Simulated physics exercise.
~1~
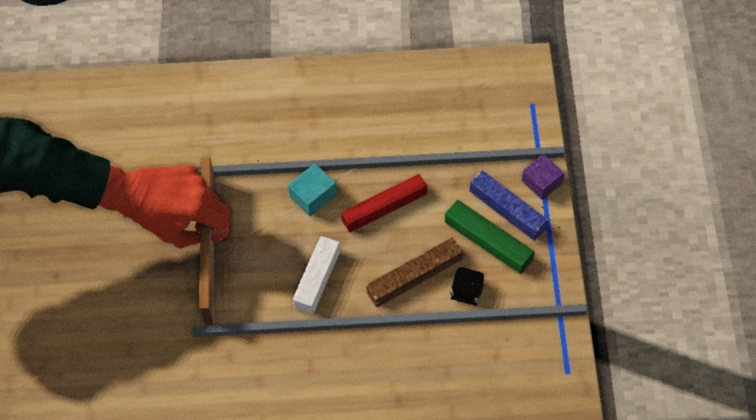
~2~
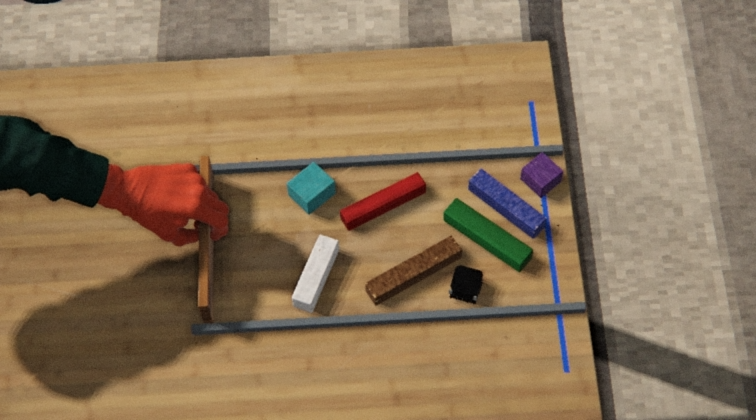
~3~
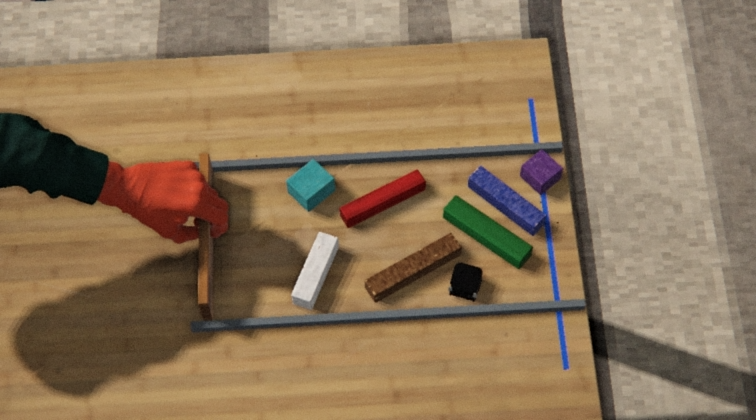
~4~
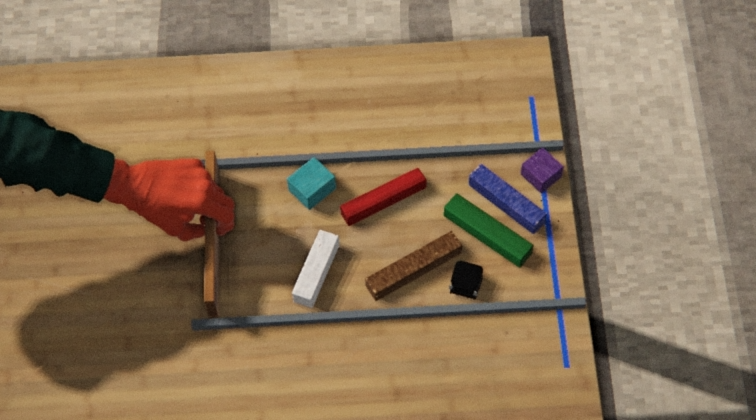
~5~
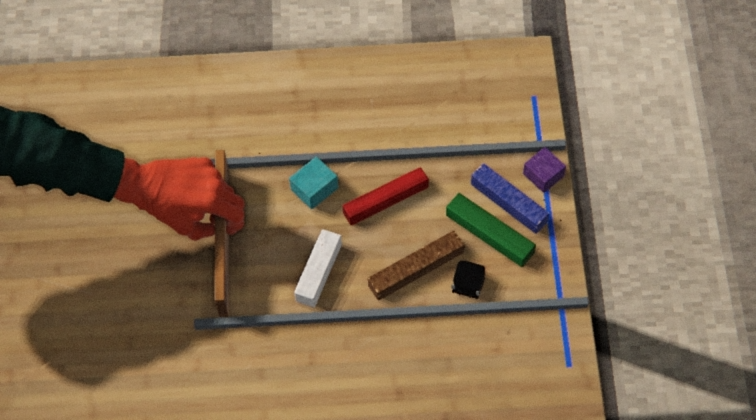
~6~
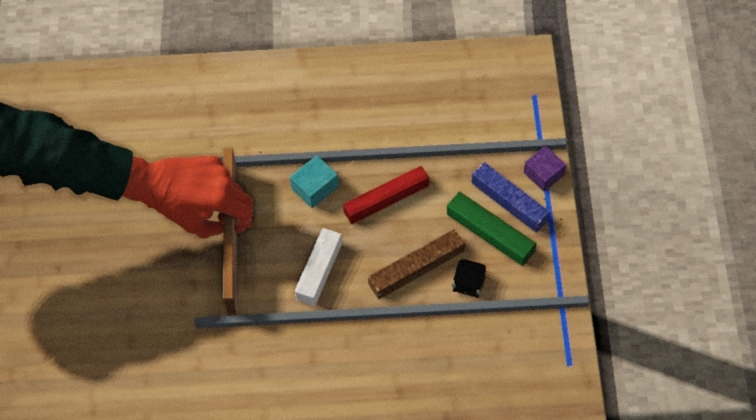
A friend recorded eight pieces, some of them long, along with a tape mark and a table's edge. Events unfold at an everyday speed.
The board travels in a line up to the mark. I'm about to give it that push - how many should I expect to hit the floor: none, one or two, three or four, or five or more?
Expect five or more.
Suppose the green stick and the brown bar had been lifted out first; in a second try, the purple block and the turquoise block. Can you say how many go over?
In the first try 4, in the other 4.
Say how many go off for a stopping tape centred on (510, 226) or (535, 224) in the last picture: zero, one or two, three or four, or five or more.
In order, you'd get three or four falling, then three to four.
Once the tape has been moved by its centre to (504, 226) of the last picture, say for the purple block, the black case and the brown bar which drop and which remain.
The outcome is that the purple block goes down, the black case does not come off and the brown bar does not come off.
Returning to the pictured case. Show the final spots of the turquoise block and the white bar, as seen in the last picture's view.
Around (569, 163) and around (566, 253).
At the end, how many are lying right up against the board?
Contact count: 2.
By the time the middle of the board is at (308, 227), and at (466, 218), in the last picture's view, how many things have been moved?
At the first spot the count is 2, and at the second it is 8.
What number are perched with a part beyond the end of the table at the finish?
As for overhanging, the count is 1.
Early on, none off yet; purple block at rest near (545, 169); blue bar at rest near (510, 197); green stick at rest near (491, 228).
A while later, none off yet; purple block at rest near (545, 169); blue bar travelled a little near (544, 199); green stick travelled a little near (536, 216).
Finally, the number that fall off is five or more; lost, red stick, brown bar, black case, green stick, blue bar and purple block.
